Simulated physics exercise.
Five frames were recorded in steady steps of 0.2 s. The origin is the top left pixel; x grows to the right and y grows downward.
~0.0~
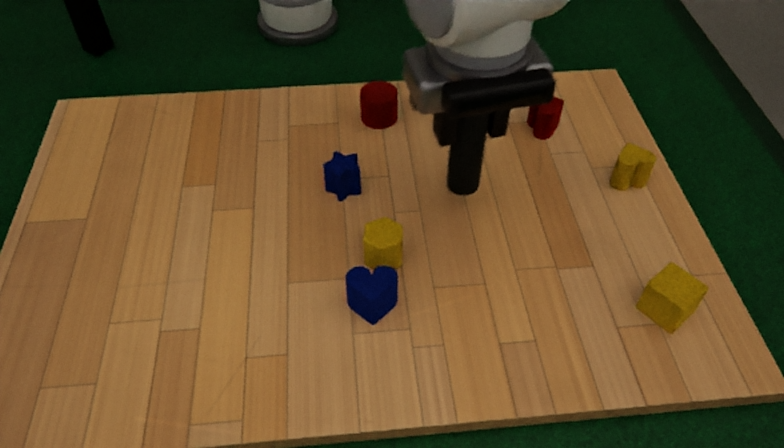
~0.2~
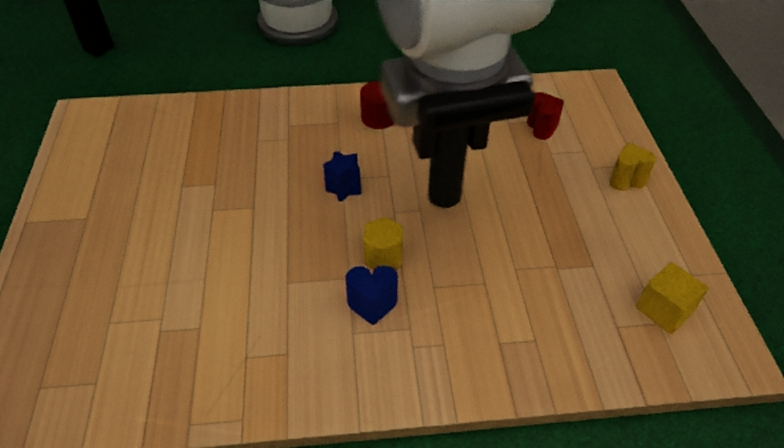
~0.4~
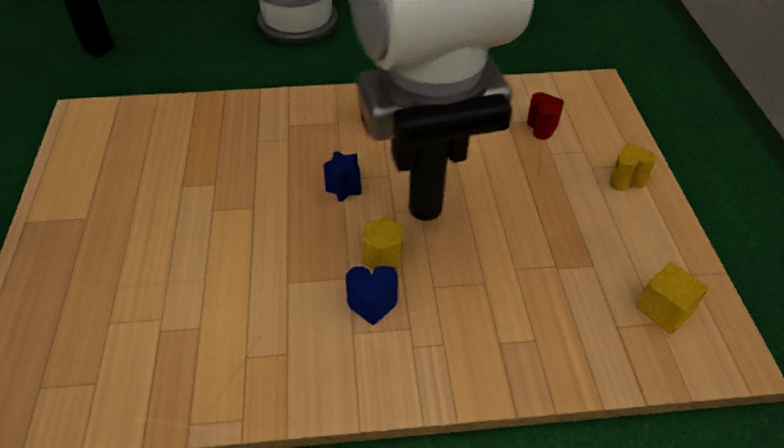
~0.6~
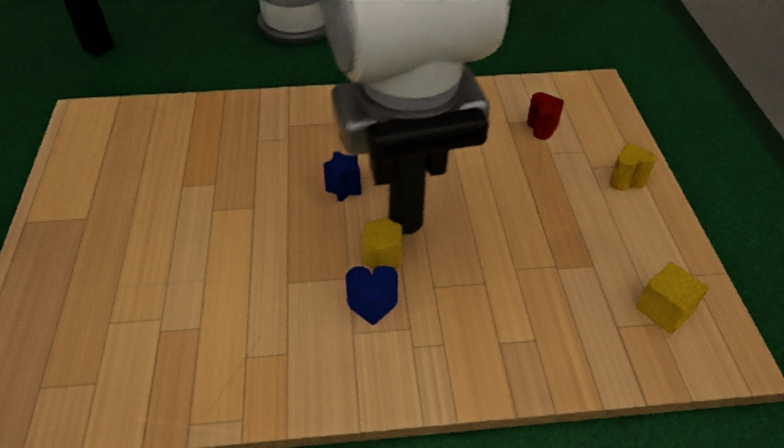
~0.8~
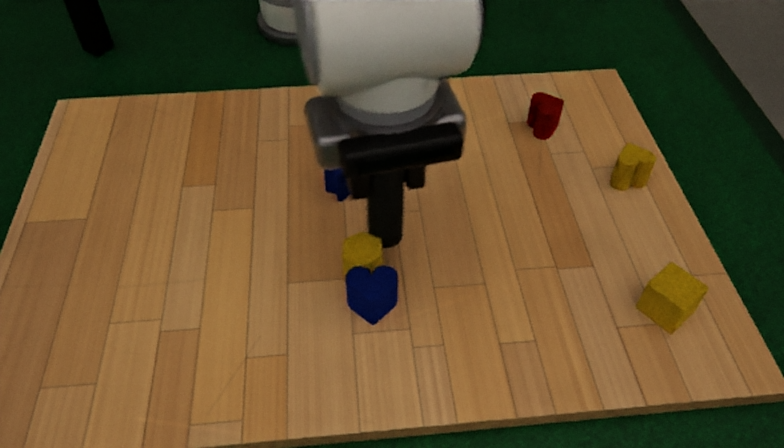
On a wooden board, a robot arm with a black rod moved steadily down and to the left among scattered blocks, then nudged a small yellow block slightly left, just above a blue heart.
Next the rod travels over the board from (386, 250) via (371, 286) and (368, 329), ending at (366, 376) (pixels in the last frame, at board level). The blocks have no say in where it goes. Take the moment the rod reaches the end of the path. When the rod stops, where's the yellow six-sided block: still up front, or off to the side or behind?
I'm fairly sure the yellow six-sided block slides away from the front of the rod at some point.
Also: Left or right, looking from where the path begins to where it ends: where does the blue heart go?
The blue heart goes right.
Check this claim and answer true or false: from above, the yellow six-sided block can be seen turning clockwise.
Answer: True.
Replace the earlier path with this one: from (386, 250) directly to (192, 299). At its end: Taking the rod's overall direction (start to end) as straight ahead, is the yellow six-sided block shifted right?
Short answer: No.
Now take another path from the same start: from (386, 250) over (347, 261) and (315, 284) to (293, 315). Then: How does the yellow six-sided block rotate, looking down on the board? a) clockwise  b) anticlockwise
Answer: B.
What follows on the original path. One third of the way, rod at (370, 272); yellow six-sided block at (333, 273), turned 45° clockwise; blue heart at (361, 299), turned 45° anticlockwise.
Two thirds of the way, rod at (367, 315); yellow six-sided block at (327, 282), turned 75° clockwise; blue heart at (346, 342), turned 25° anticlockwise.
At the end, rod at (365, 363); yellow six-sided block at (327, 282), turned 75° clockwise; blue heart at (326, 378), turned 25° clockwise.
